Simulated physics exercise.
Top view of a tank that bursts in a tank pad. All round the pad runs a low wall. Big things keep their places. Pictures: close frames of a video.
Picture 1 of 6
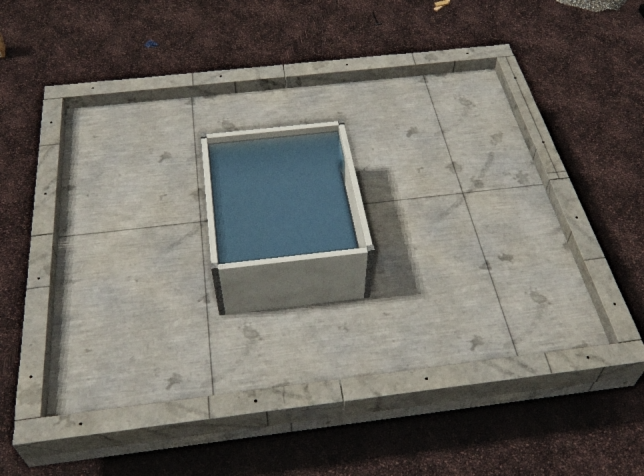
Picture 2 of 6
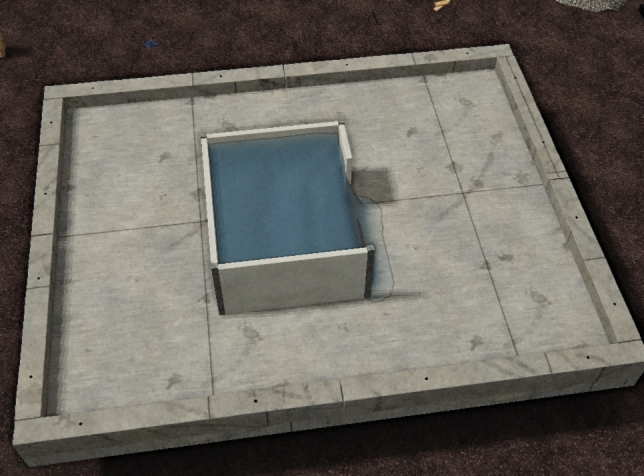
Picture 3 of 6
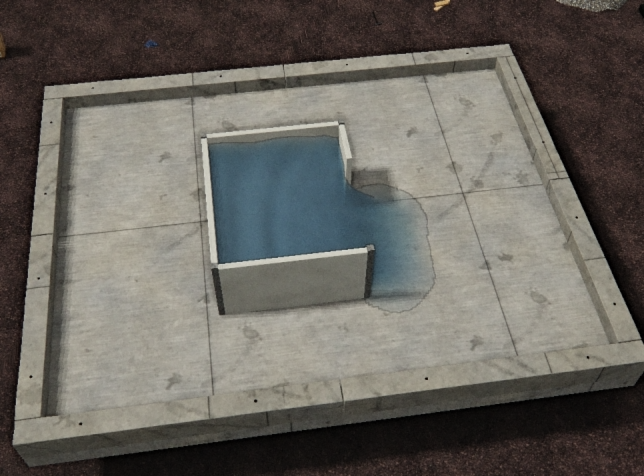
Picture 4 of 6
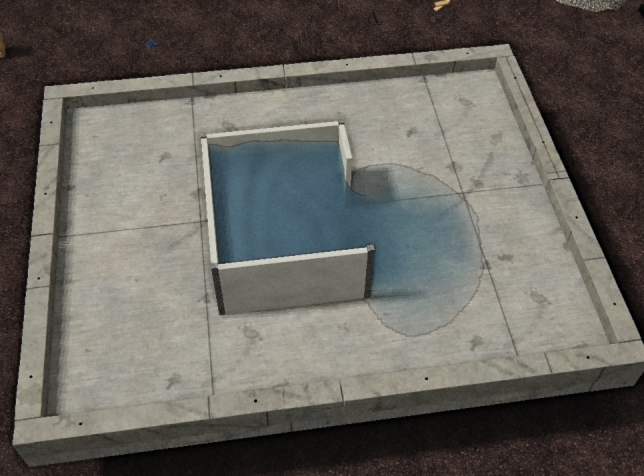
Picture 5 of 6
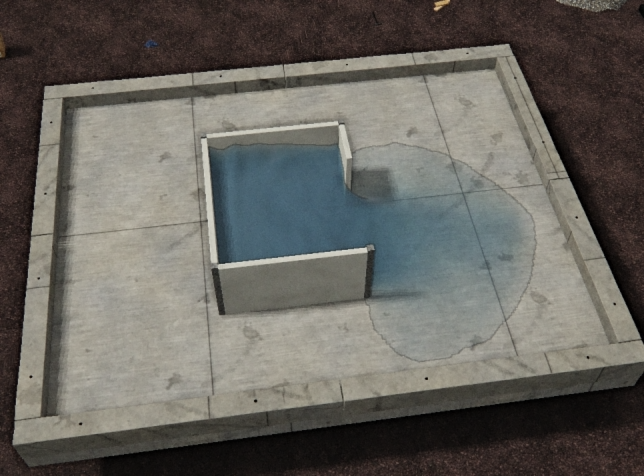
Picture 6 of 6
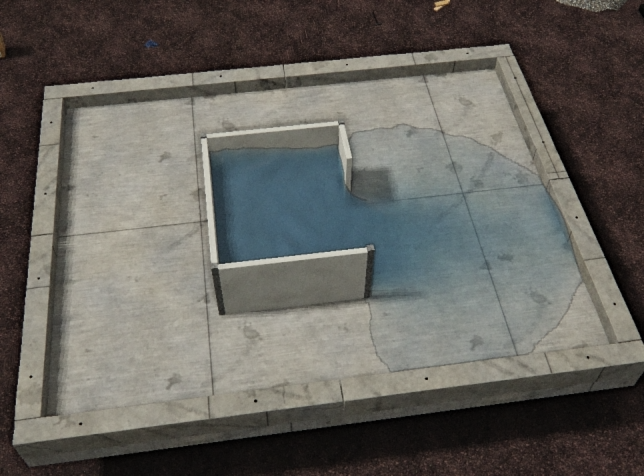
At first, still blue water fills an open, white-walled tank on a pale pad ringed by a low wall. Part of the tank's right side opens and water pours out through the gap. The pool spreads rightward in a widening rounded sheet, reaching the low wall on the right.
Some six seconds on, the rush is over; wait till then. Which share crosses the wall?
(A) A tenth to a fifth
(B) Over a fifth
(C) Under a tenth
A tenth to a fifth (A).
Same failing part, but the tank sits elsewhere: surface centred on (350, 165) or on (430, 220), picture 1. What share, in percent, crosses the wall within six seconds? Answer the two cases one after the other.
Note: Try one close to 22 in a hundred, try two close to 34.
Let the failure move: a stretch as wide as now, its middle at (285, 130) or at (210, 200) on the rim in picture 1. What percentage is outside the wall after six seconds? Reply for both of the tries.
That's 20 in a hundred for the first try and 18 in a hundred for the second.
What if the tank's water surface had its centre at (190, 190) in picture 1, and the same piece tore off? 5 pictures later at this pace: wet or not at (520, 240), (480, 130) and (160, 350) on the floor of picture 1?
One by one, I'd say inundated, then inundated, then not reached.
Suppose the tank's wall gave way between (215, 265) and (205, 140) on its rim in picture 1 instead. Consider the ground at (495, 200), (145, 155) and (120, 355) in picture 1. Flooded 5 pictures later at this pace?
First point bare, second point swamped, third point swamped.
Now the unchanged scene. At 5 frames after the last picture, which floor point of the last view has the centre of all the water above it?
Somewhere near (381, 241).
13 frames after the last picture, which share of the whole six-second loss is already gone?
Share gone: About 80 %.
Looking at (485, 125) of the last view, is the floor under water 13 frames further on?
Following the spread, that spot ends up waterlogged.
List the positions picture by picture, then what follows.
The first frame shows still water in the open tank at (283, 195).
In the second frame, water pours out at (354, 235) and has run to a hidden place.
In the third frame, the front is at (410, 204), out from the gap at (354, 236).
In the fourth frame, the front is at (466, 210), out from the gap at (354, 238).
In the fifth frame, water pours out at (354, 238) and has run to (520, 213).
In the sixth frame, water pours out at (354, 238) and has run to (576, 269).
A moment on, water covers 30 % of the floor; the low wall has let 0 % over.
Next, water covers 30 % of the floor; the low wall has let 1 % over.
Then, water covers 35 % of the floor; the low wall has let 12 % over.
Later, water covers 55 % of the floor; the low wall has let 15 % over.
In the end, water covers 75 % of the floor; the low wall has let 15 % over.
